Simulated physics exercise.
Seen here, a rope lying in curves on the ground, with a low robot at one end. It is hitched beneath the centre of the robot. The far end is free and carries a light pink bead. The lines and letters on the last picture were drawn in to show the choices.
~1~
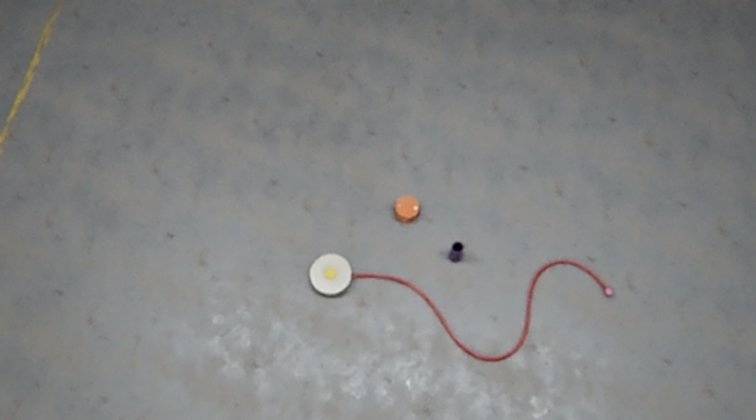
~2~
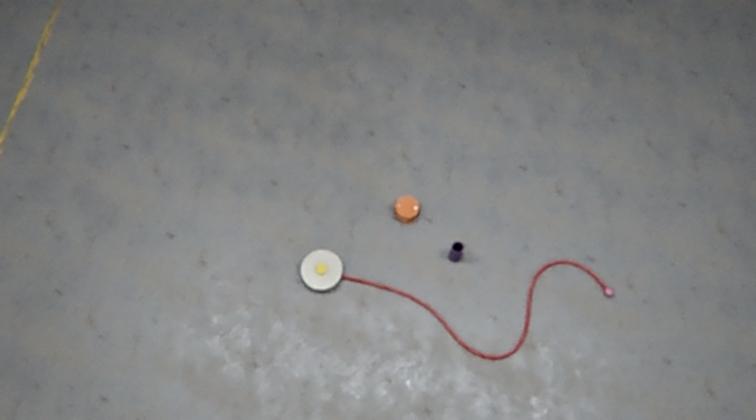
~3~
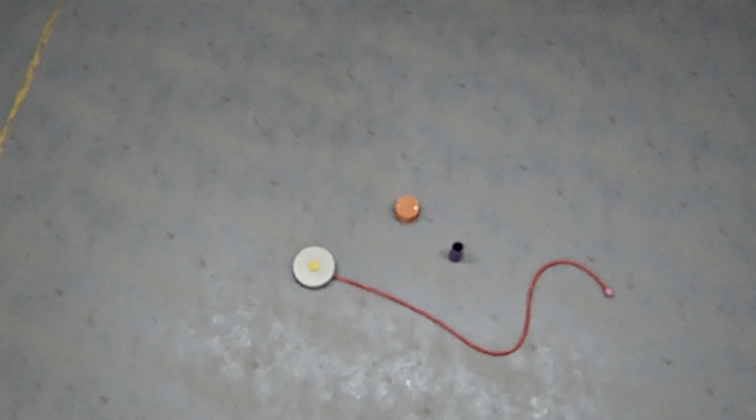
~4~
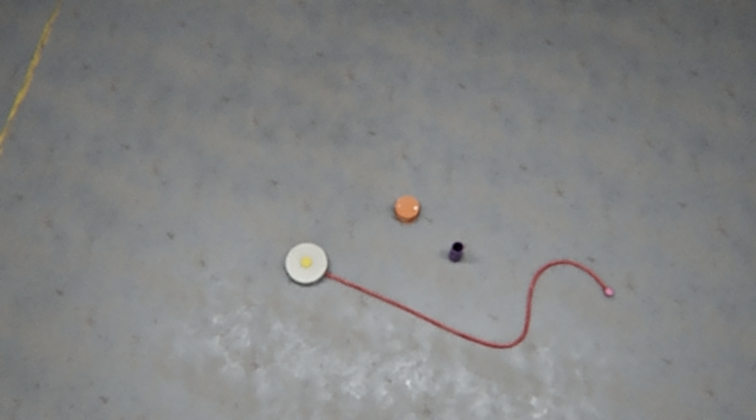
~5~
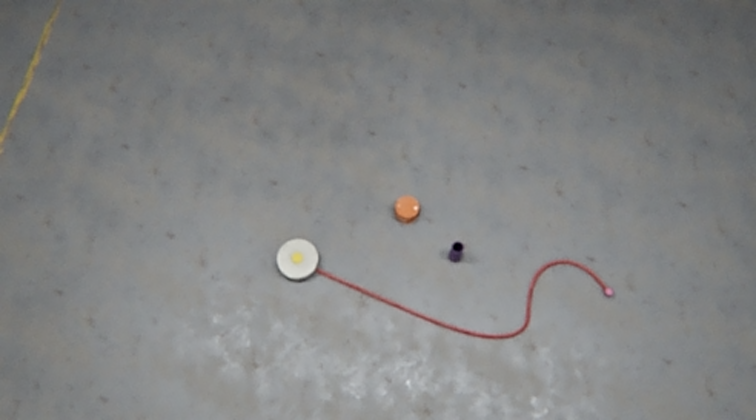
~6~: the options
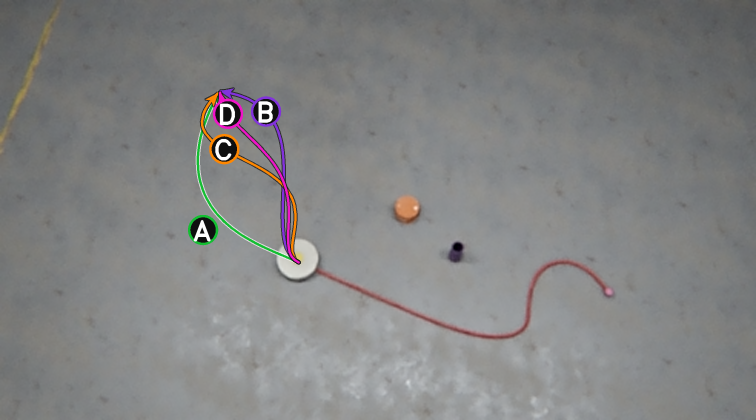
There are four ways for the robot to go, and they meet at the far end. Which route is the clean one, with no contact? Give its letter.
A.
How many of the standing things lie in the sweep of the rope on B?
It sweeps two.
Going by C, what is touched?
It is the purple post.
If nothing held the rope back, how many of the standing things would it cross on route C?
In all, one.
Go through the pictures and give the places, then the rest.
In the first picture, free end (609, 292); orange tub (407, 210); purple post (456, 252).
In the second picture, robot (322, 271); free end (609, 292).
In the third picture, robot (314, 268); purple post (456, 252).
In the fourth picture, robot (307, 264); orange tub (407, 210).
In the fifth picture, robot (298, 260); free end (609, 292); orange tub (407, 210); purple post (456, 252).
On the marked copy, A from (299, 263) via (204, 194) to (220, 91); B from (299, 263) via (283, 160) to (220, 91); C from (299, 263) via (256, 166) to (218, 93); D from (299, 263) via (275, 166) to (220, 92).
Following A. Soon after the start, robot (220, 216), middle of the rope (401, 273), free end (590, 282).
Later, robot (198, 140), middle of the rope (344, 239), free end (526, 279).
In the end, robot (219, 88), middle of the rope (325, 214), free end (497, 276); nothing has been touched.
As for the rest, B meets the orange tub and purple post; C meets the purple post; D meets the orange tub and purple post.
